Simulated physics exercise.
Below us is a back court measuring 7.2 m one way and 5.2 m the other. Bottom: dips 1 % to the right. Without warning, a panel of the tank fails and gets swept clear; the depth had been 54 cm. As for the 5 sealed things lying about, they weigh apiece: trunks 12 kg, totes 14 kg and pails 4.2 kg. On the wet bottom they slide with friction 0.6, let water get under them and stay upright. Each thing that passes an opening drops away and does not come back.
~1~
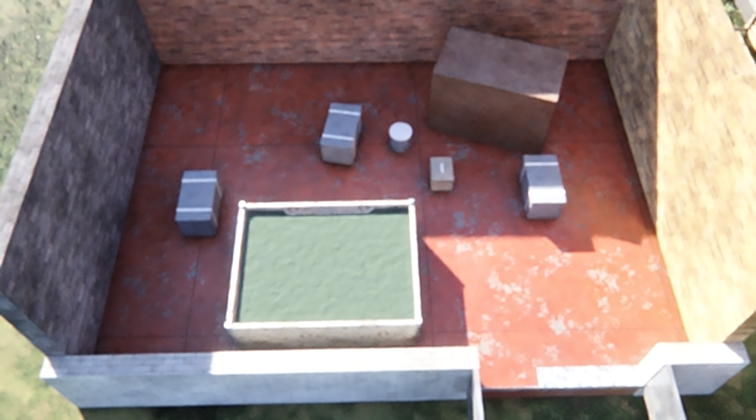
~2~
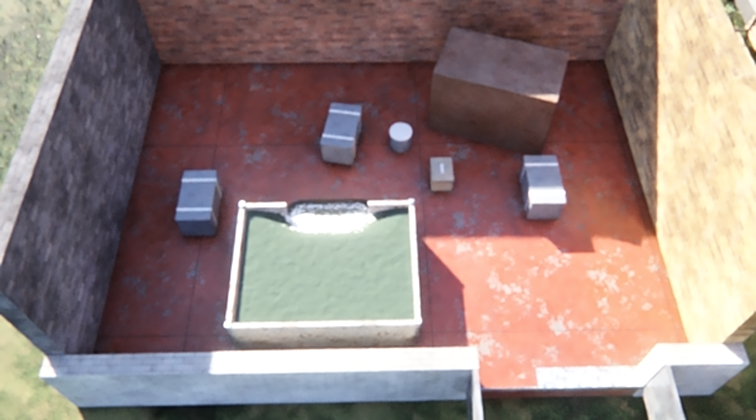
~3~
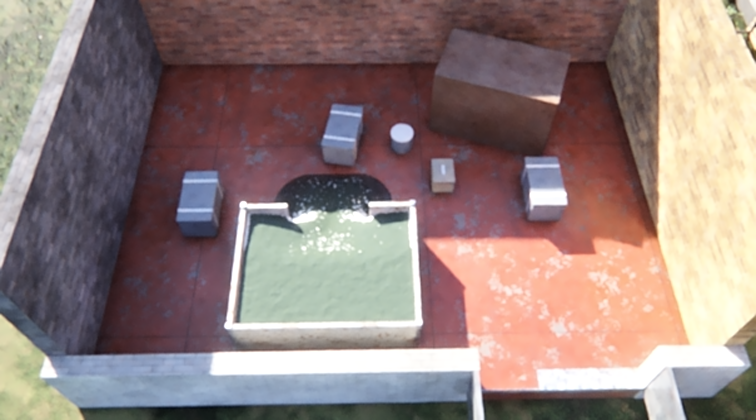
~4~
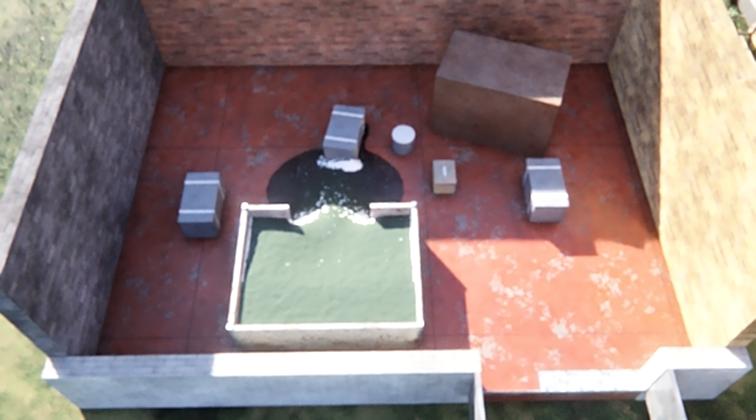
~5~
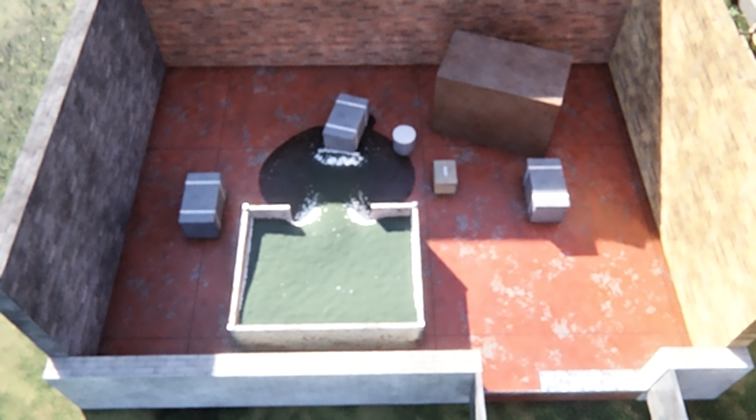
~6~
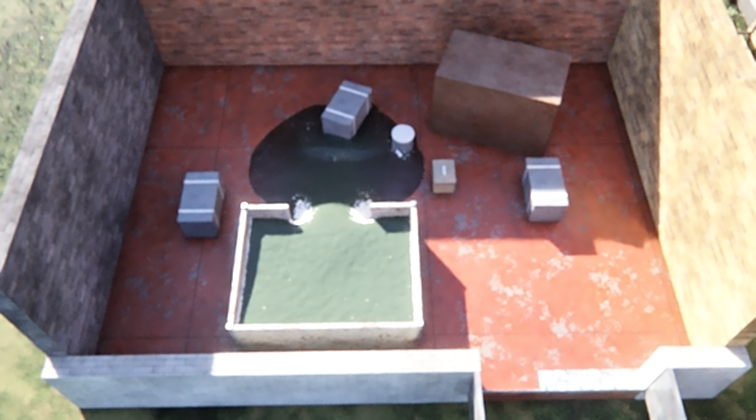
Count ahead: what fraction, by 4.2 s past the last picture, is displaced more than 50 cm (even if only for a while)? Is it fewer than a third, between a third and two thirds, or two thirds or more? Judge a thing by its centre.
It reaches a third but not two thirds.
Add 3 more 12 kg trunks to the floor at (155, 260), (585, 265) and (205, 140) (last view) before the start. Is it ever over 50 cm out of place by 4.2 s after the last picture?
Outcome: Stays within first, stays within next, breaks the threshold last.
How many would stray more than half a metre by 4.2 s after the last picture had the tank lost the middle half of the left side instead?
In that case the number is 1.
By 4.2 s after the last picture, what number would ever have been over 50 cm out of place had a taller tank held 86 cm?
I count 4 of them in that case.
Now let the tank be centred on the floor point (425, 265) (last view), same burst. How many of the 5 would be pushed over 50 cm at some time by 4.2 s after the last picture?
Count: 4.
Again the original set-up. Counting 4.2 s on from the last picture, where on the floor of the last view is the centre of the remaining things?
Roughly at (417, 163).
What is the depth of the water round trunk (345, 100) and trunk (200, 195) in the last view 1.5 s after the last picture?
I'd estimate 17 cm for the first and 0 cm for the second.
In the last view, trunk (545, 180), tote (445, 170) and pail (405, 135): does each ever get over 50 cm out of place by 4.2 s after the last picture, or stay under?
Well, in turn that's not reaching it, not reaching it, topping it.
Then, 0.4 s after the last picture 1 of 5 are over 50 cm from their spots; 0 afloat.
Then, 1.5 s after the last picture 2 of 5 are over 50 cm from their spots; 2 afloat.
Then, 2.8 s after the last picture 2 of 5 are over 50 cm from their spots; 1 afloat.
Then, 4.2 s after the last picture 2 of 5 are over 50 cm from their spots, and 2 have been at some point; 1 afloat.
